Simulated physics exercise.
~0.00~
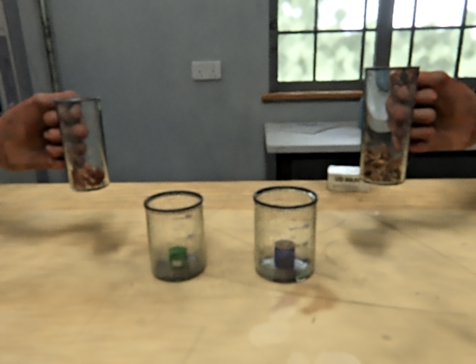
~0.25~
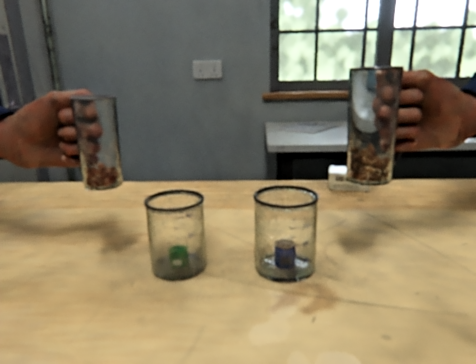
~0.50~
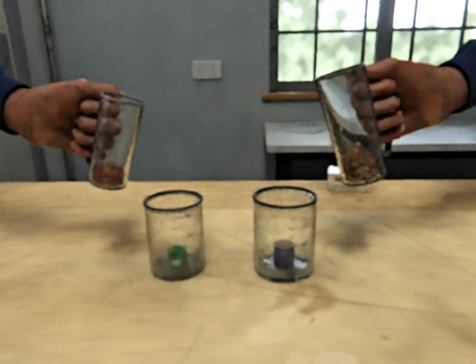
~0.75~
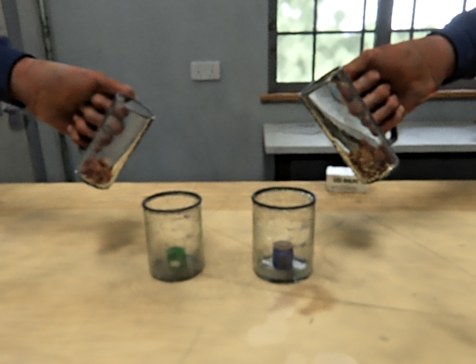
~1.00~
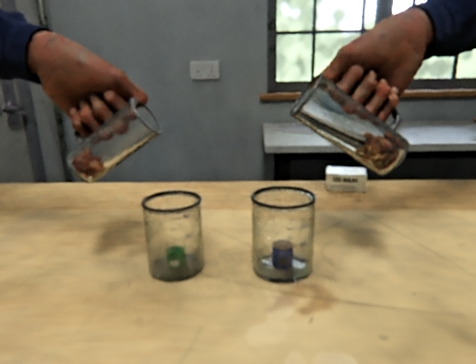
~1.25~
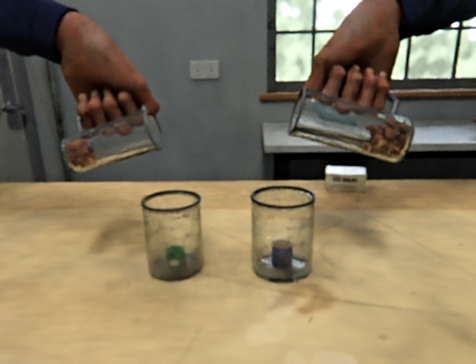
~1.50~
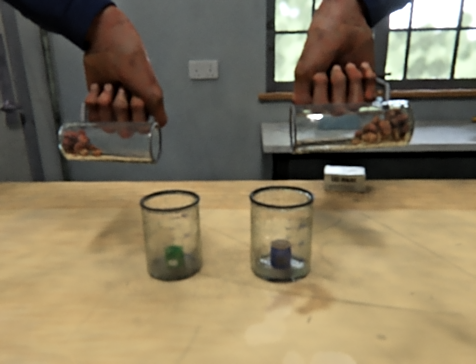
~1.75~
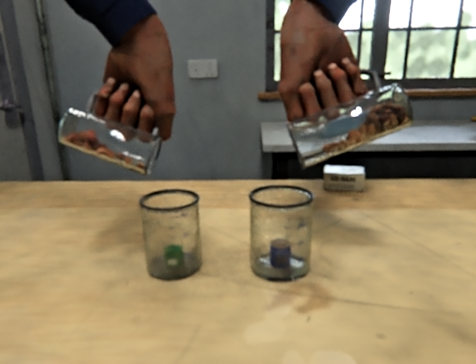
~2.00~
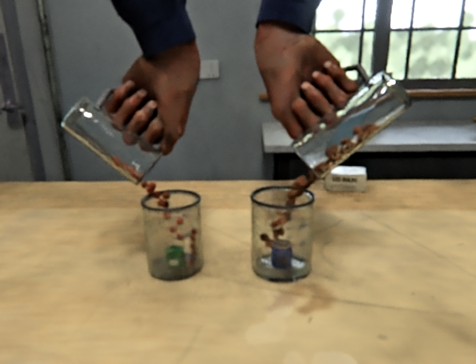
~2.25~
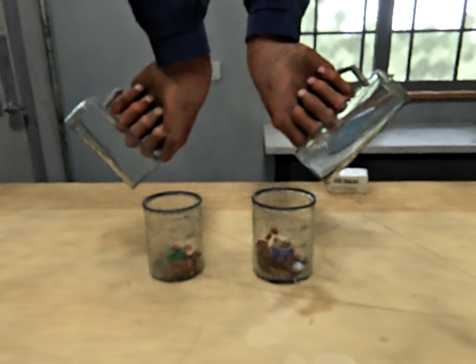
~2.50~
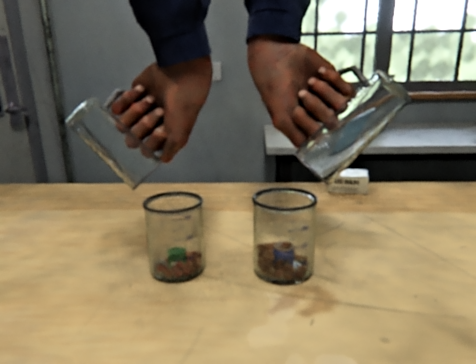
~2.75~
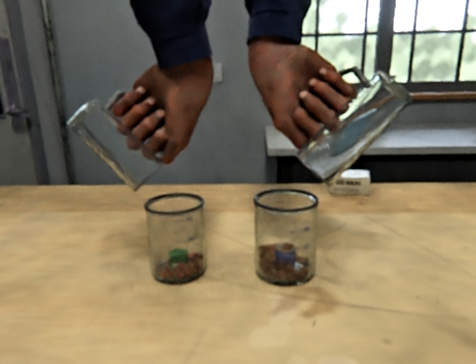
In a room with a grey wall and a barred window, a pale wooden table is seen from the front. Two clear beakers stand on it, the left holding a small green object and the right a small purple one. Two hands hold glass cups of small reddish-brown pieces above them. The hands tilt the cups onto their sides, then tip them further until the pieces tumble into both beakers. The emptied cups stay tipped overhead while the pieces settle in a low layer around the objects, which both still show.
